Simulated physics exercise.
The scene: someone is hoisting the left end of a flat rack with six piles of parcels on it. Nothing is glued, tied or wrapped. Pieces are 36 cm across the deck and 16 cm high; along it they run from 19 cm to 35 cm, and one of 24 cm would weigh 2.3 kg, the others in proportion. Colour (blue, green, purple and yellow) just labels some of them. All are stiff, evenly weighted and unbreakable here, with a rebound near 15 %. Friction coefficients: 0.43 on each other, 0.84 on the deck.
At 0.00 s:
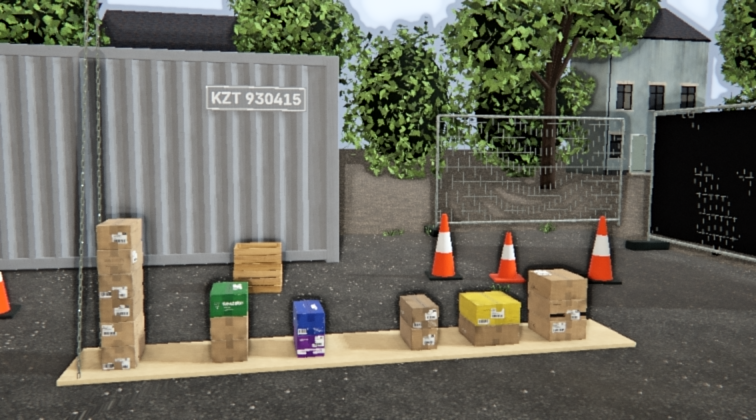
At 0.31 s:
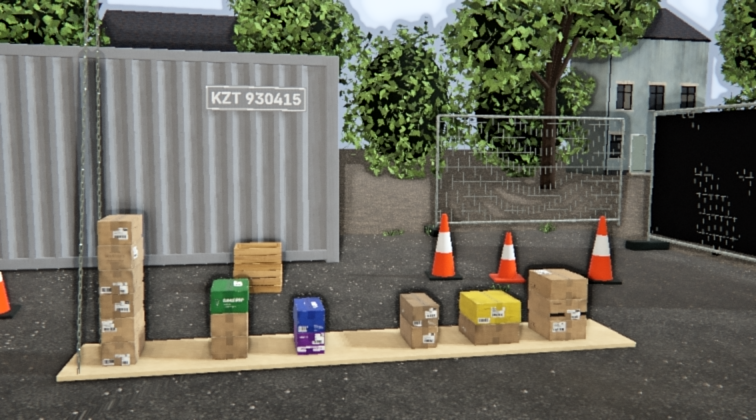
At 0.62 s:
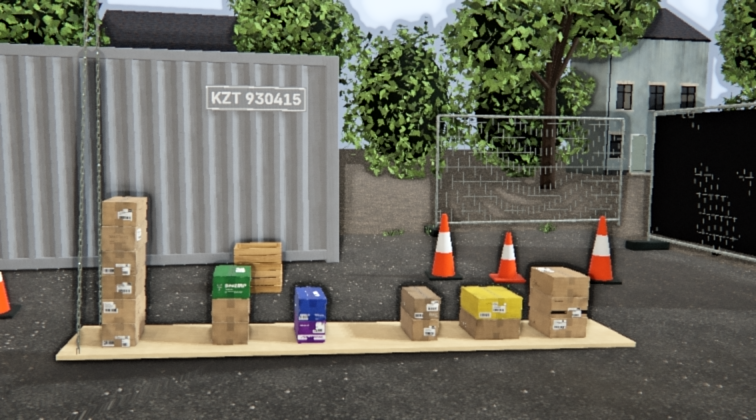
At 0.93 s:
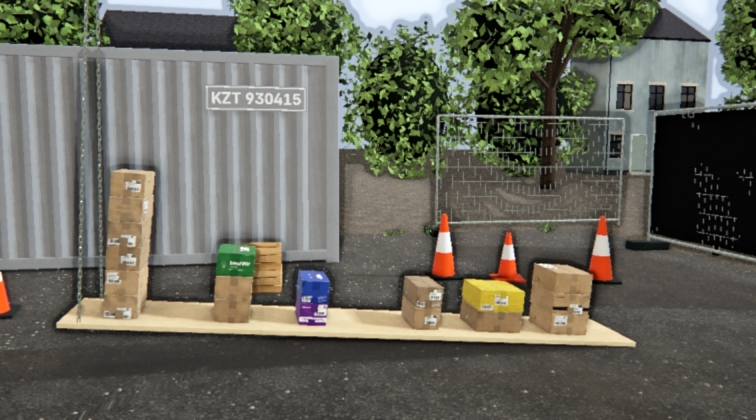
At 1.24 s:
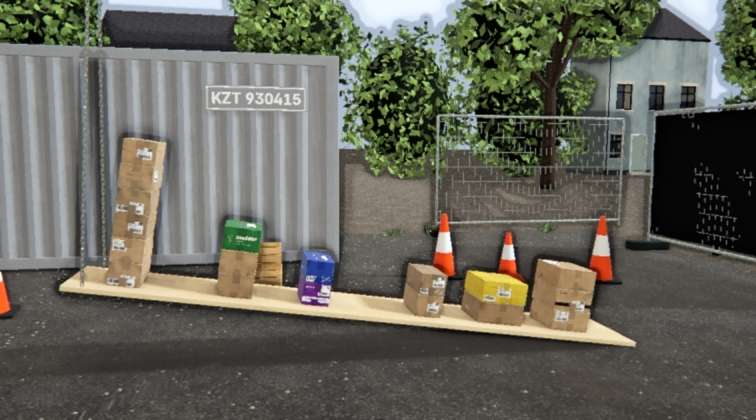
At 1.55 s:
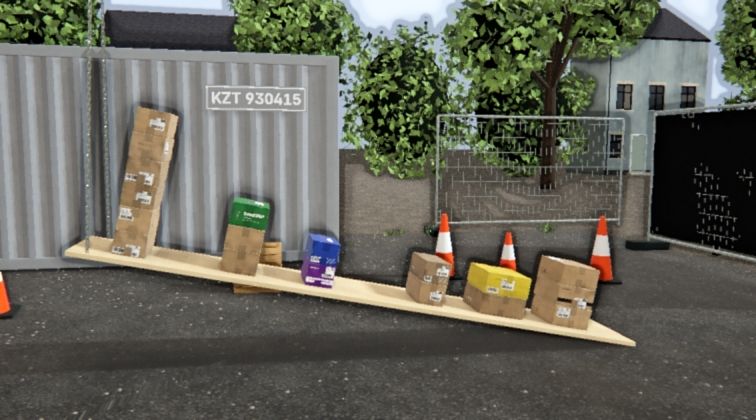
A flat wooden deck carrying six piles of parcels lies level on the asphalt, then its left end begins to rise beside hanging chains. The left end climbs steadily while the right end stays low, and the piles, including the tall one at left, lean with the sloping deck, keeping their places along it.
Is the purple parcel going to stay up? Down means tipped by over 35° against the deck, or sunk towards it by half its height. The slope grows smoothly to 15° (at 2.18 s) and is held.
It stays up.
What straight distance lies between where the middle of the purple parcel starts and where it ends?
Roughly 62 cm away.
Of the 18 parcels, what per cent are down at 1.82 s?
At that moment 0 per cent.
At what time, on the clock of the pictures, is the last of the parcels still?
At about 5.5 s.
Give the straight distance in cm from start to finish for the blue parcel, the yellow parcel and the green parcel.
Blue 75, yellow 30, green 95.
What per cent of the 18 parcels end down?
Roughly 55 per cent of them.
Around 1.82 s, slope 14°; none of the 18 parcels down; purple parcel unmoved.
Around 2.60 s, slope 15°; 6 of the 18 parcels down; purple parcel unmoved; green parcel displaced 6 cm.
Around 3.28 s, slope 15°; 10 of the 18 parcels down; purple parcel displaced 30 mm; blue parcel on its side.
Finally (5.6 s), slope 15°; 10 of the 18 parcels down; purple parcel displaced 44 mm; blue parcel on its side; yellow parcel displaced 11 cm. Seen by the last camera, middles, purple parcel near (329, 253), blue parcel near (401, 268).
